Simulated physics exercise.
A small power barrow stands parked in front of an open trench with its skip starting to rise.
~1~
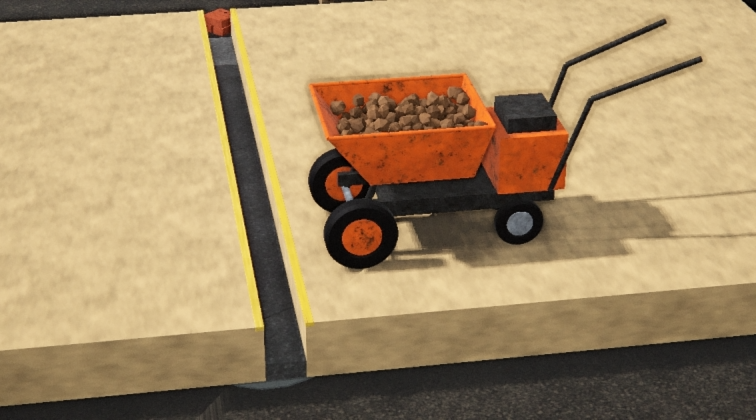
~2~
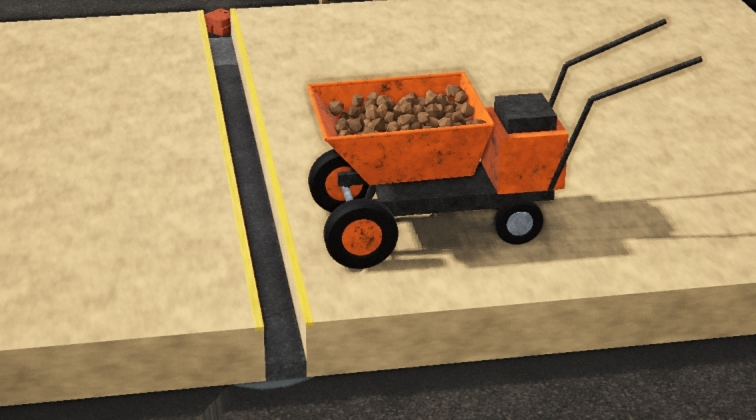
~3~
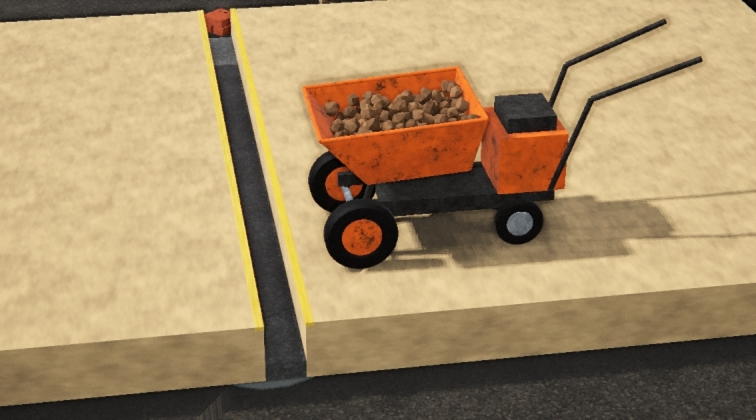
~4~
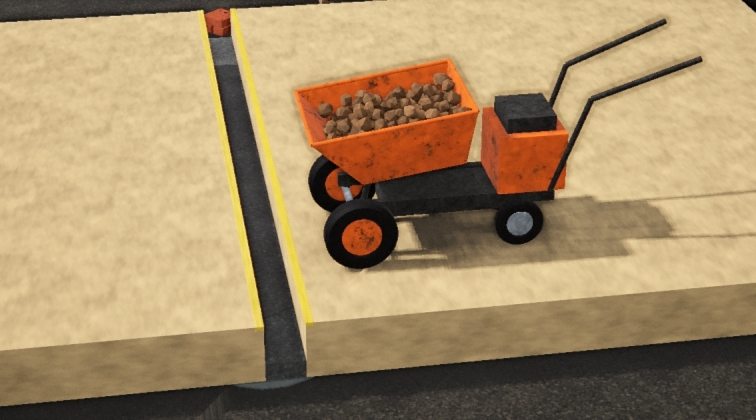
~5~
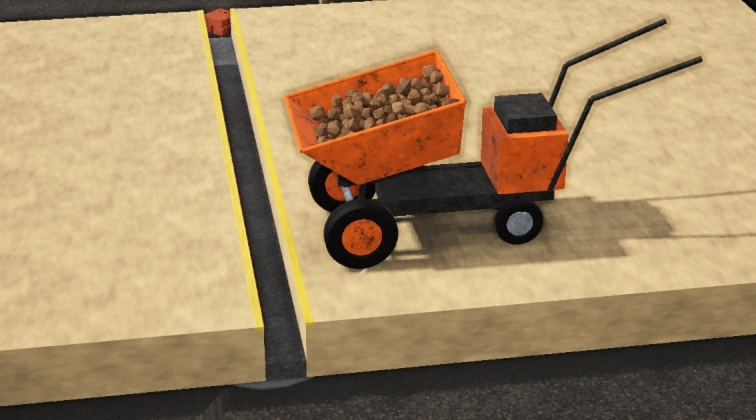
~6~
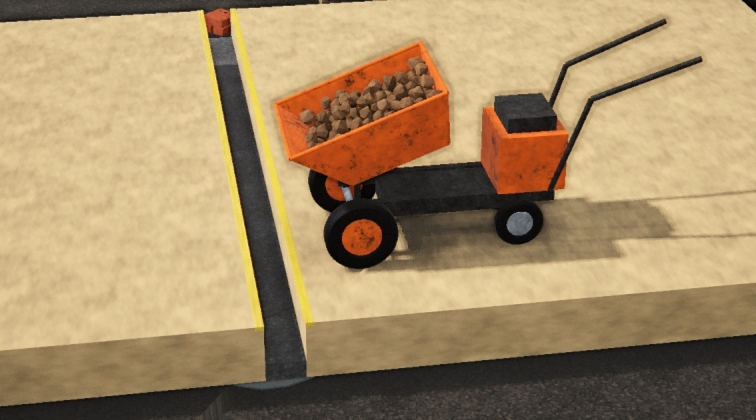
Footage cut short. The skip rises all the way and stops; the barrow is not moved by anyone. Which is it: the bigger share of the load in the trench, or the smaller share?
Below half.
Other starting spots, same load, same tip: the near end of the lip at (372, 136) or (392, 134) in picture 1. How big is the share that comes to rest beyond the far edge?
40 % then 20 %.
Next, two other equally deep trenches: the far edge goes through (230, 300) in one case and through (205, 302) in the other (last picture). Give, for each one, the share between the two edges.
20 %, then 70 %.
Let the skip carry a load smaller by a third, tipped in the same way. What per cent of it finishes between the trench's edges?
Share between the edges: Approx. 0 %.
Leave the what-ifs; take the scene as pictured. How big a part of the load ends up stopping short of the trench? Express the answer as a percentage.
Estimate: Around 0 per cent.
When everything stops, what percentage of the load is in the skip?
15 per cent, roughly.
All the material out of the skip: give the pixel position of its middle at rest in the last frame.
I'd put the middle somewhere around (184, 242).
Soon, skip tipped steeply; all in the skip.
A while on, skip tipped right over; about two thirds in the skip; about a quarter beyond it; a small part falling.
Towards the end, skip tipped right over; about a quarter in the skip; a stray few in or heaped over the trench; most beyond it.
Finally, skip tipped right over; a small part in the skip; a stray few in or heaped over the trench; most beyond it.
